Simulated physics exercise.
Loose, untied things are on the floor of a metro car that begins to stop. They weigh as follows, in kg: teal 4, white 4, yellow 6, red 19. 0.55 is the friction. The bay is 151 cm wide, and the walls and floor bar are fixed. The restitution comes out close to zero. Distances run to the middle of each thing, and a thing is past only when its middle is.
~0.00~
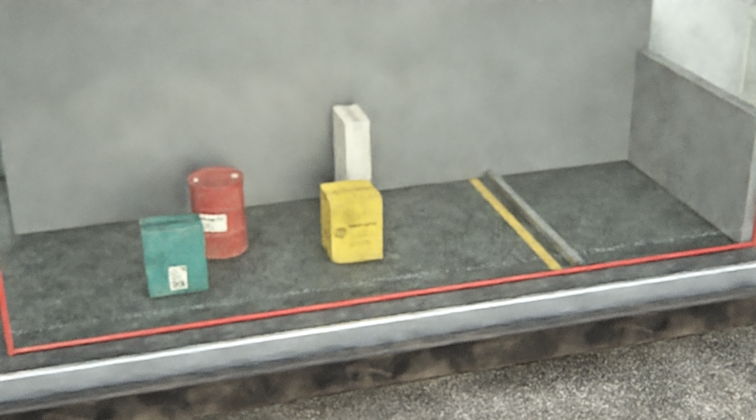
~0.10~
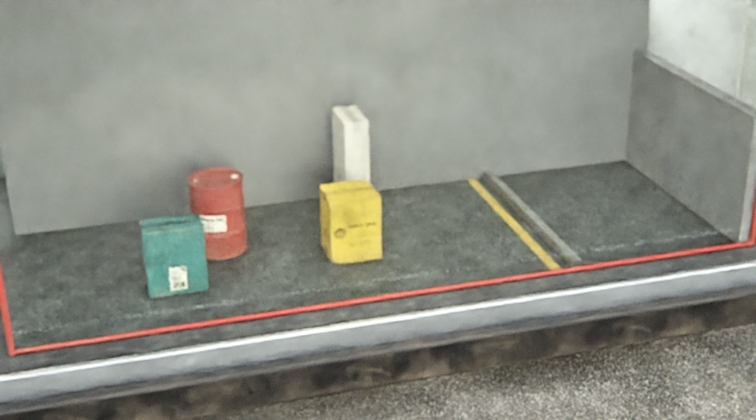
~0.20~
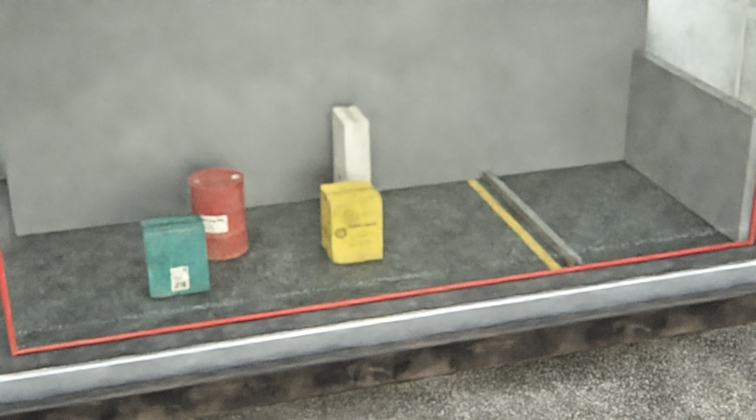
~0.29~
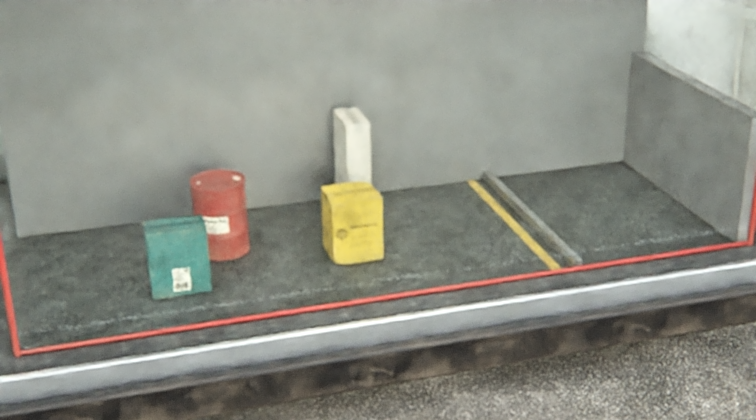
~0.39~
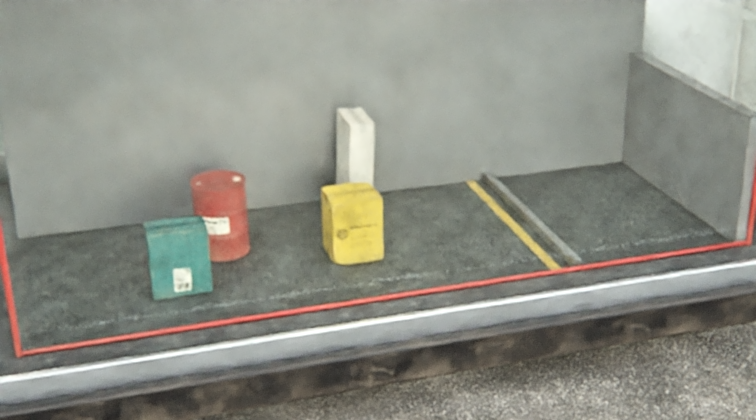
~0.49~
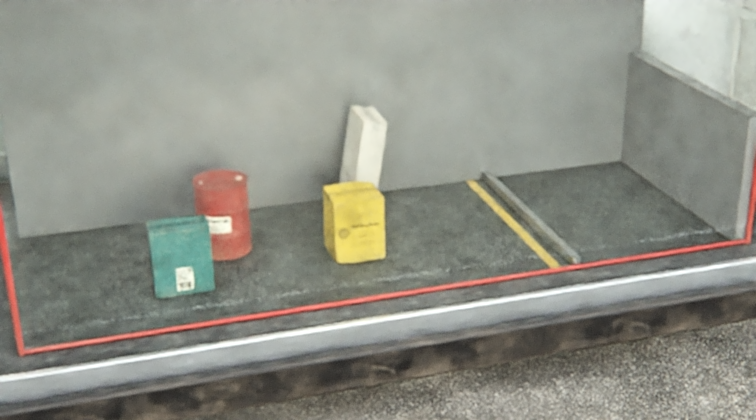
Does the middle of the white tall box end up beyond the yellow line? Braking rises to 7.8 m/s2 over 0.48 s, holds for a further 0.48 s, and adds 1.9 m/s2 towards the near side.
No - my guess is it does not make it over the line.
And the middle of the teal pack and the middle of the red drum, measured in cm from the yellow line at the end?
Teal pack 130 short, red drum 100 short.
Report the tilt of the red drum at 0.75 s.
I'd put it at roughly 0°.
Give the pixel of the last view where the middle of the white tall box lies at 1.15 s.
It would be at about (456, 200) then.
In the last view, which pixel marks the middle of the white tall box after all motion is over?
It finishes near pixel (456, 200) of the last view.
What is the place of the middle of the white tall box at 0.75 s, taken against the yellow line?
About 50 cm short of it.
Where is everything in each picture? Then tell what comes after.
White tall box (352, 164), red drum (218, 212), yellow line (552, 263), in the first frame.
White tall box (351, 165), red drum (218, 213), in the second frame.
White tall box (351, 166), red drum (219, 214), in the third frame.
White tall box (352, 167), red drum (220, 215), in the fourth frame.
White tall box (354, 167), red drum (221, 215), in the fifth frame.
White tall box (361, 164), red drum (223, 215), yellow line (550, 261), in the sixth frame.
After 0.75 s the white tall box is 51 cm short of the yellow line, tilted 65°, near (417, 179) in the last picture's view; the red drum 174 cm short of the yellow line, tilted 0°.
After 1.15 s the white tall box is 28 cm short of the yellow line, tilted 90°, near (456, 200) in the last picture's view; the red drum 125 cm short of the yellow line, tilted 5°.
After 1.65 s the white tall box is 28 cm short of the yellow line, tilted 90°, near (456, 200) in the last picture's view.
By 1.9 s, teal pack stops short of the yellow line; white tall box stops short of the yellow line; red drum stops short of the yellow line.
